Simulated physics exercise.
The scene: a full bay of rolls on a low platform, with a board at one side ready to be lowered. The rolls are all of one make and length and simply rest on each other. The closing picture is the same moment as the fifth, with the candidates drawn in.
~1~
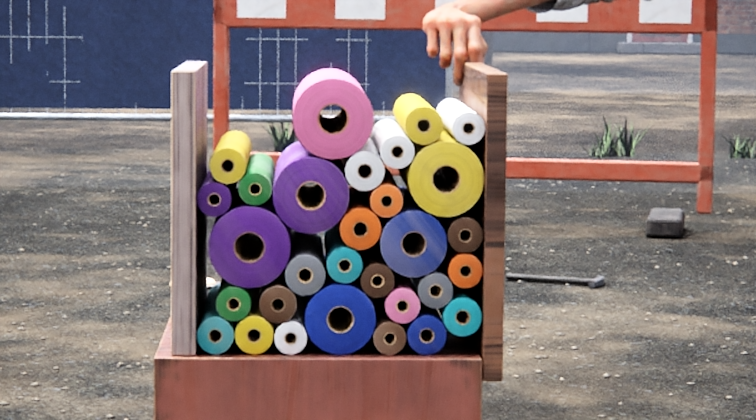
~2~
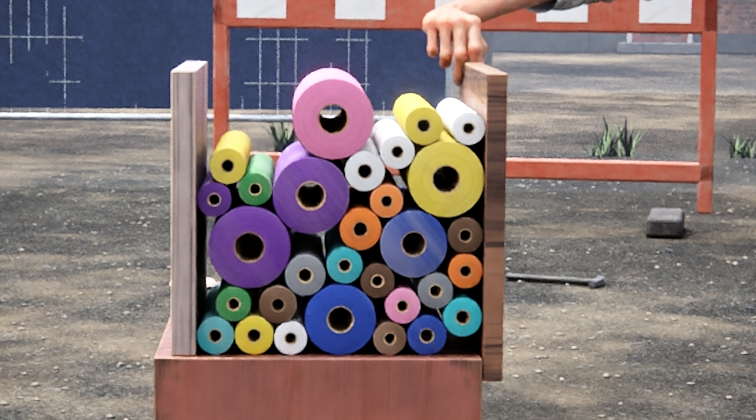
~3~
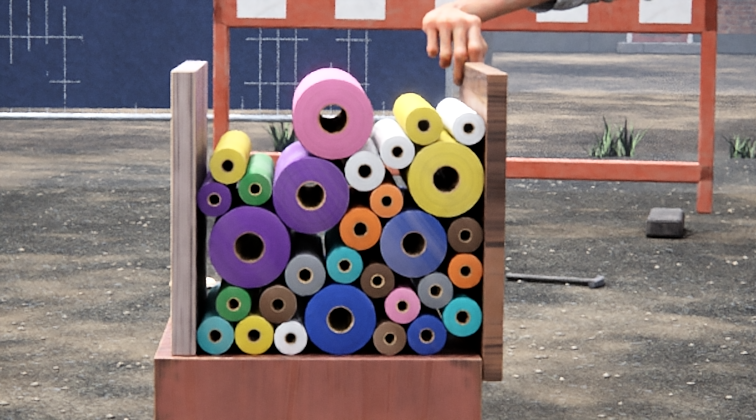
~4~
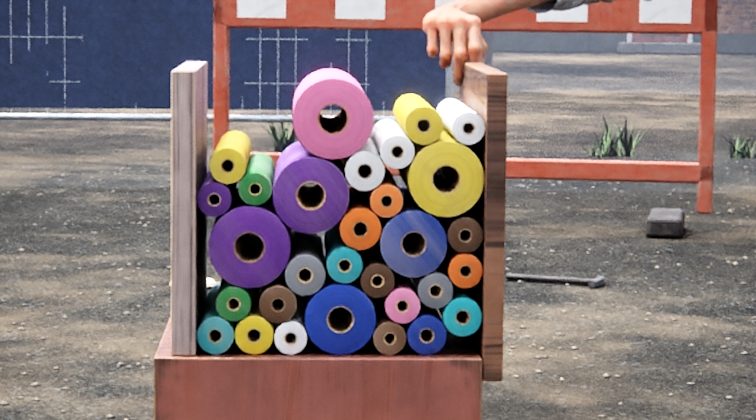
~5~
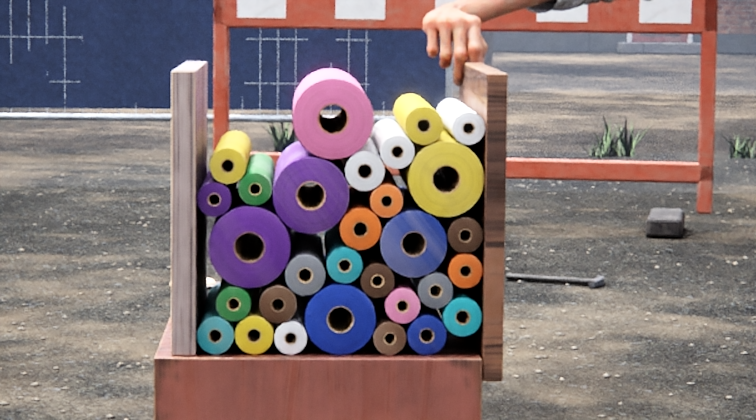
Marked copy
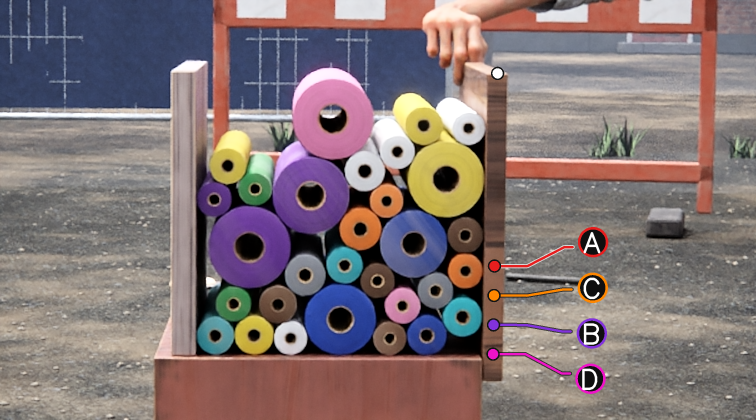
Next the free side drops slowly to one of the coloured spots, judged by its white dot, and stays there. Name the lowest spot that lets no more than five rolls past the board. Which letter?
Stop at A.
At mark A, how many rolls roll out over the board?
At A the number is four.
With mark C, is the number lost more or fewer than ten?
It loses fewer than ten.
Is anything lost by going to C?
Yes, at C.
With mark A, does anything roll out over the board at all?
Yes, at A.
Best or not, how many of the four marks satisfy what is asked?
The number is one.
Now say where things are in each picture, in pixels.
The first picture shows a blue roll (427, 335); a brown roll (278, 304); a purple roll (250, 247).
The second picture shows a purple roll (250, 247); a brown roll (465, 236).
The third picture shows a white roll (397, 152); side board (479, 210).
The fourth picture shows a turquoise roll (215, 336); a blue roll (427, 335).
The fifth picture shows a brown roll (278, 304); a purple roll (250, 247); a brown roll (465, 236).
On the marked copy, A at (494, 266); B at (493, 325); C at (494, 296); D at (493, 354); the white dot at (497, 74).
Taking A. A third of the way, top of the board (485, 157).
Two thirds of the way, top of the board (484, 252).
When it is over, top of the board (484, 265), four out over the board.
As for the rest, B more than five out over the board; C more than five out over the board; D more than five out over the board.
